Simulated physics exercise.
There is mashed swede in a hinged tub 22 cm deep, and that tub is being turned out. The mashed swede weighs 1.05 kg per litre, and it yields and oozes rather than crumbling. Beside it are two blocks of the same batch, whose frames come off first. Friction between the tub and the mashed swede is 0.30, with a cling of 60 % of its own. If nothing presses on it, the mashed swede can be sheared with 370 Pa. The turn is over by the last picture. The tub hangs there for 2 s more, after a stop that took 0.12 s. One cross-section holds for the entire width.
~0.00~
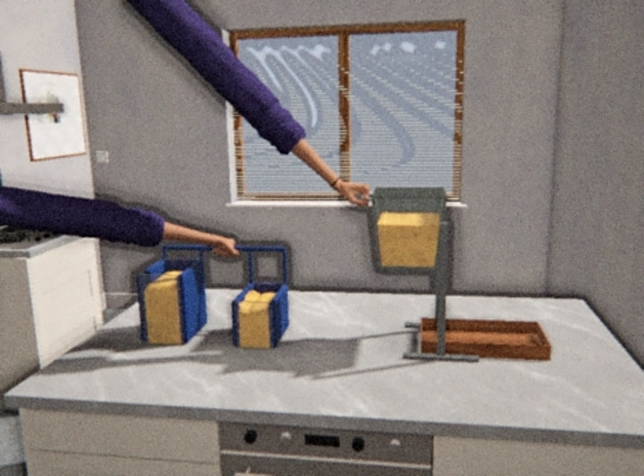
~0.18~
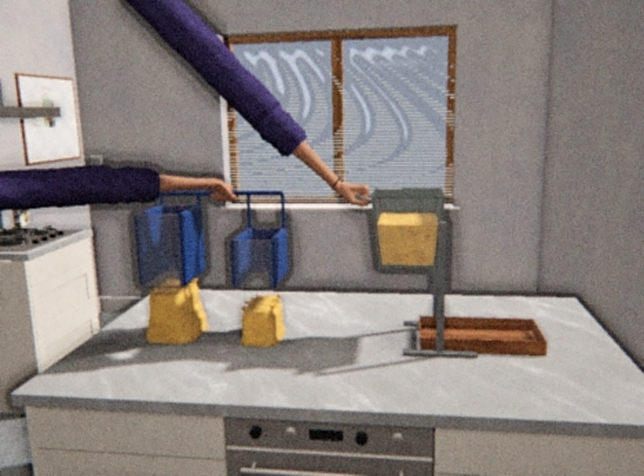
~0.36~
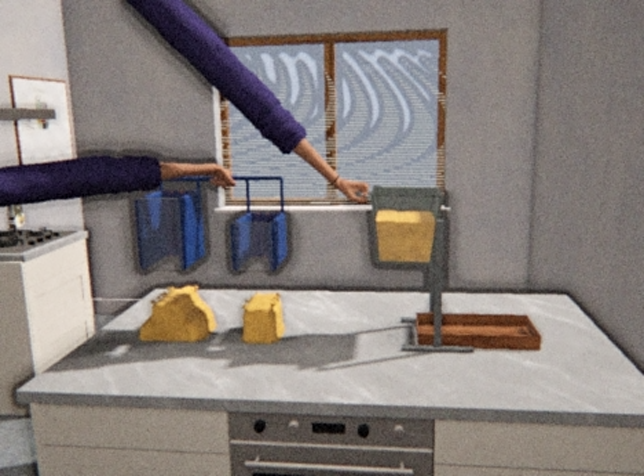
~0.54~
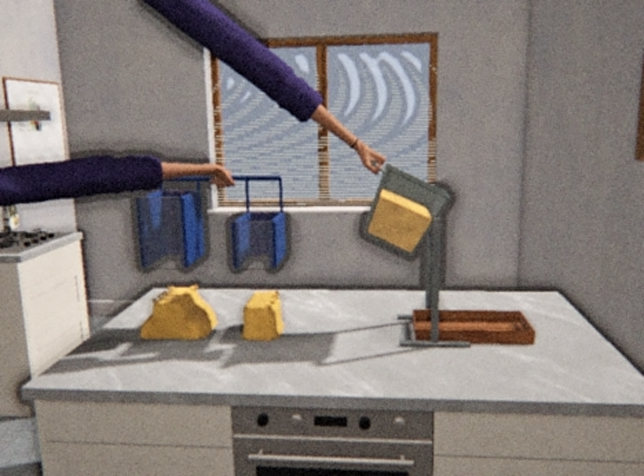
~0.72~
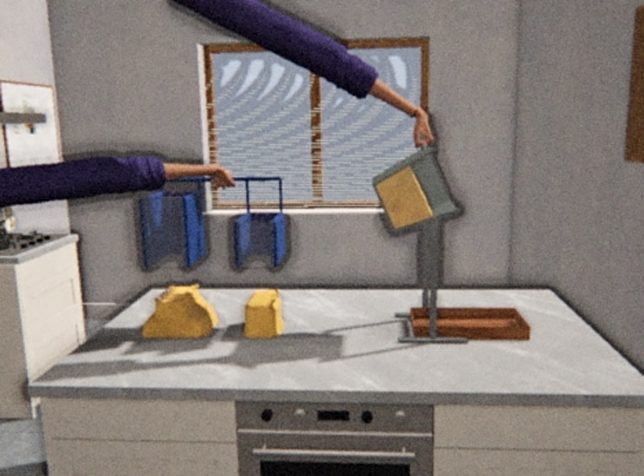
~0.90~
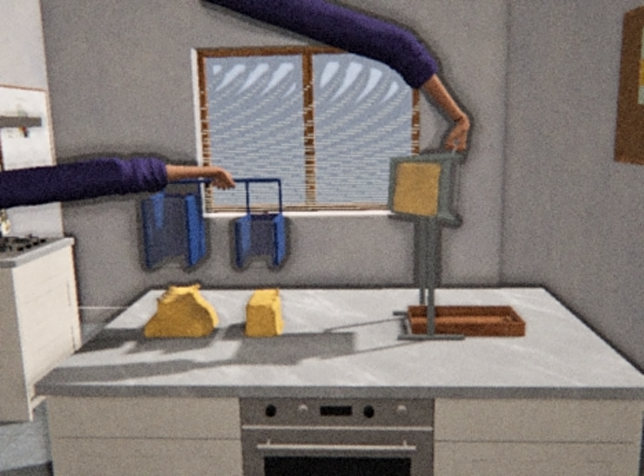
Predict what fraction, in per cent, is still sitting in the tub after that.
Near 65 % is still in the tub.
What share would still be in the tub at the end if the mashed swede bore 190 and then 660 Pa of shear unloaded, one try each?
Expect about 45 in a hundred, then about 100 in a hundred.
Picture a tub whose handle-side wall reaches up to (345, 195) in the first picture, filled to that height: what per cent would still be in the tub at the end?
That would leave about 40 % in the tub.
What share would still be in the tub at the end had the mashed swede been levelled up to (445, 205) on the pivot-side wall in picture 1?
In that case, around 40 percent.
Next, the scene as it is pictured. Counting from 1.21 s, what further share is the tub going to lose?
Roughly 18 per cent of the load.
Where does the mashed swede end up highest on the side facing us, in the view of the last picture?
I'd point to somewhere around (421, 192).
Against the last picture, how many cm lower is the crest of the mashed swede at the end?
10 cm or so.
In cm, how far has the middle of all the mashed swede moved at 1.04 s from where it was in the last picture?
About 5 cm.
After 1.04 s, the tub is at 93 degrees and holds 100 %.
After 1.21 s, the tub is at 93 degrees and holds 83 %.
After 1.38 s, the tub is at 93 degrees and holds 68 %.
After 1.55 s, the tub is at 93 degrees and holds 65 %.
After 2.90 s, the tub is at 93 degrees and holds 65 %.
